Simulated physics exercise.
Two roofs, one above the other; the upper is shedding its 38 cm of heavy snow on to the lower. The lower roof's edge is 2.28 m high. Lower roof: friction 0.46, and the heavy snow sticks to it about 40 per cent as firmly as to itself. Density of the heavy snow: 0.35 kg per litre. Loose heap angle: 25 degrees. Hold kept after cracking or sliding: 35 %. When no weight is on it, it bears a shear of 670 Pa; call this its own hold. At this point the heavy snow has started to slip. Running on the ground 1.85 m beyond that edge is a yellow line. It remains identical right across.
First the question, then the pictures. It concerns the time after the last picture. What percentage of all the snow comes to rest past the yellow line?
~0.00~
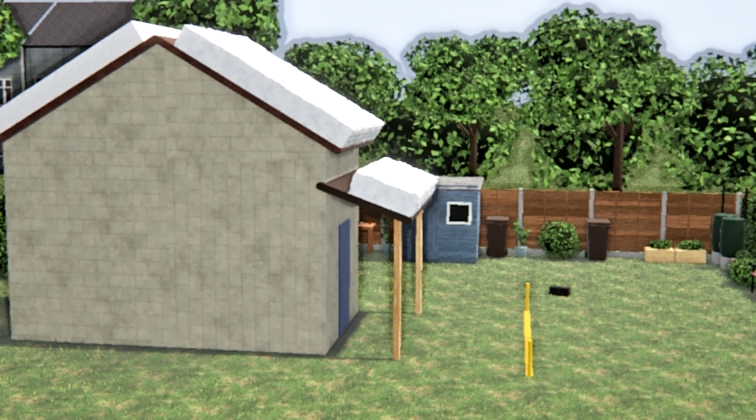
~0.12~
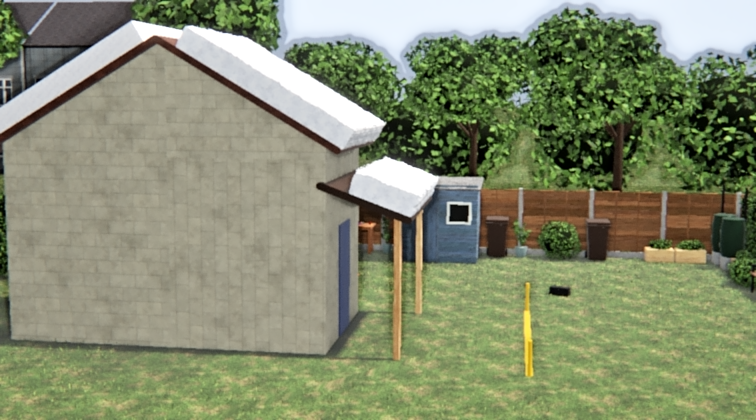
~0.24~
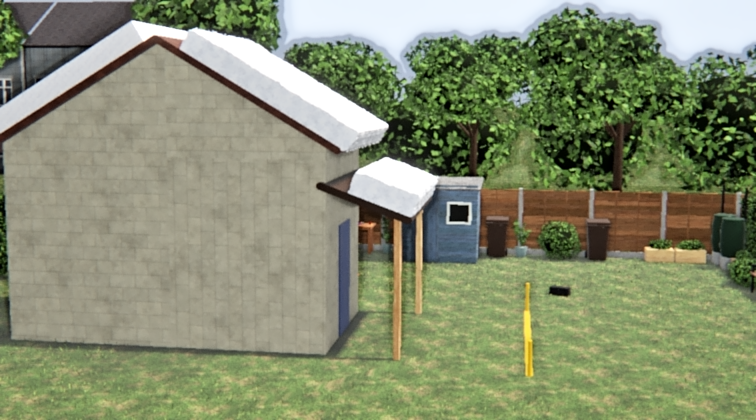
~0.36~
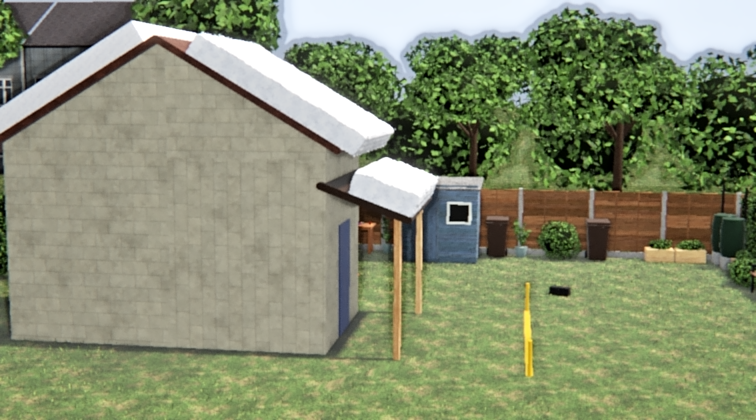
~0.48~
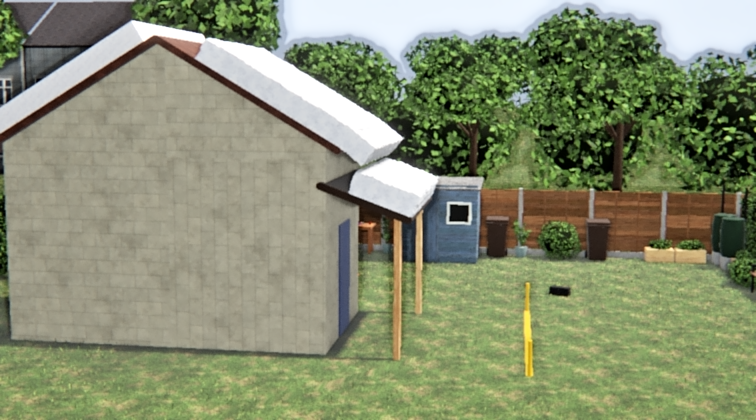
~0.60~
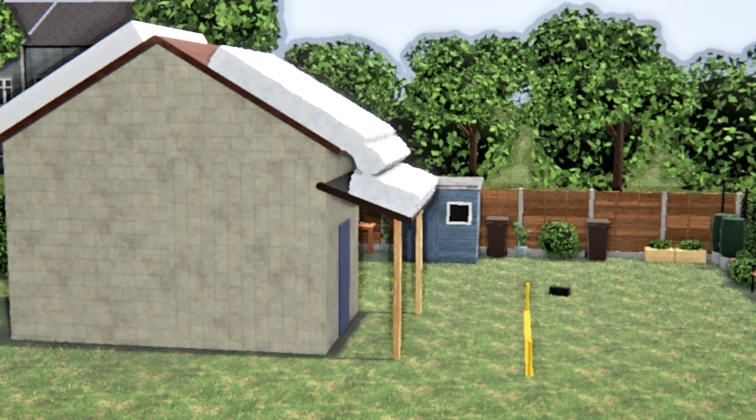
About 52 %.
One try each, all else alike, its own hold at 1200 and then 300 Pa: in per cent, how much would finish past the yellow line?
You'd see 40 percent the first time and 50 percent the second.
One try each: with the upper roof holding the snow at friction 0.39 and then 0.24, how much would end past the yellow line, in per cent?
Respectively near 30 % and near 50 %.
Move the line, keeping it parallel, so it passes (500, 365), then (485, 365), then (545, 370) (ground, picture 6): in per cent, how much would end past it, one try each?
In turn about 65 %, 70 %, 45 %.
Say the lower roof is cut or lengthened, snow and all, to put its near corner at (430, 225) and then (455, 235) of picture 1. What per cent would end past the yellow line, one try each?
In that order: 55 %, 50 %.
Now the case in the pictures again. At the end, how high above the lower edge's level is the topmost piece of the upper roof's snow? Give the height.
Roughly 0.1 m.
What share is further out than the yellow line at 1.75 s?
I'd put it at close to 9 in a hundred.
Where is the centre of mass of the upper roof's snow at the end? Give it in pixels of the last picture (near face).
Somewhere near (580, 358).
After 1.13 s, 1 % is below the lower edge and 0 % is past the line.
After 1.75 s, 69 % is below the lower edge and 9 % is past the line.
After 2.38 s, 89 % is below the lower edge and 51 % is past the line.
After 3.00 s, 89 % is below the lower edge and 52 % is past the line.
After 3.30 s, at the end, 89 % is below the lower edge and 52 % is past the line.
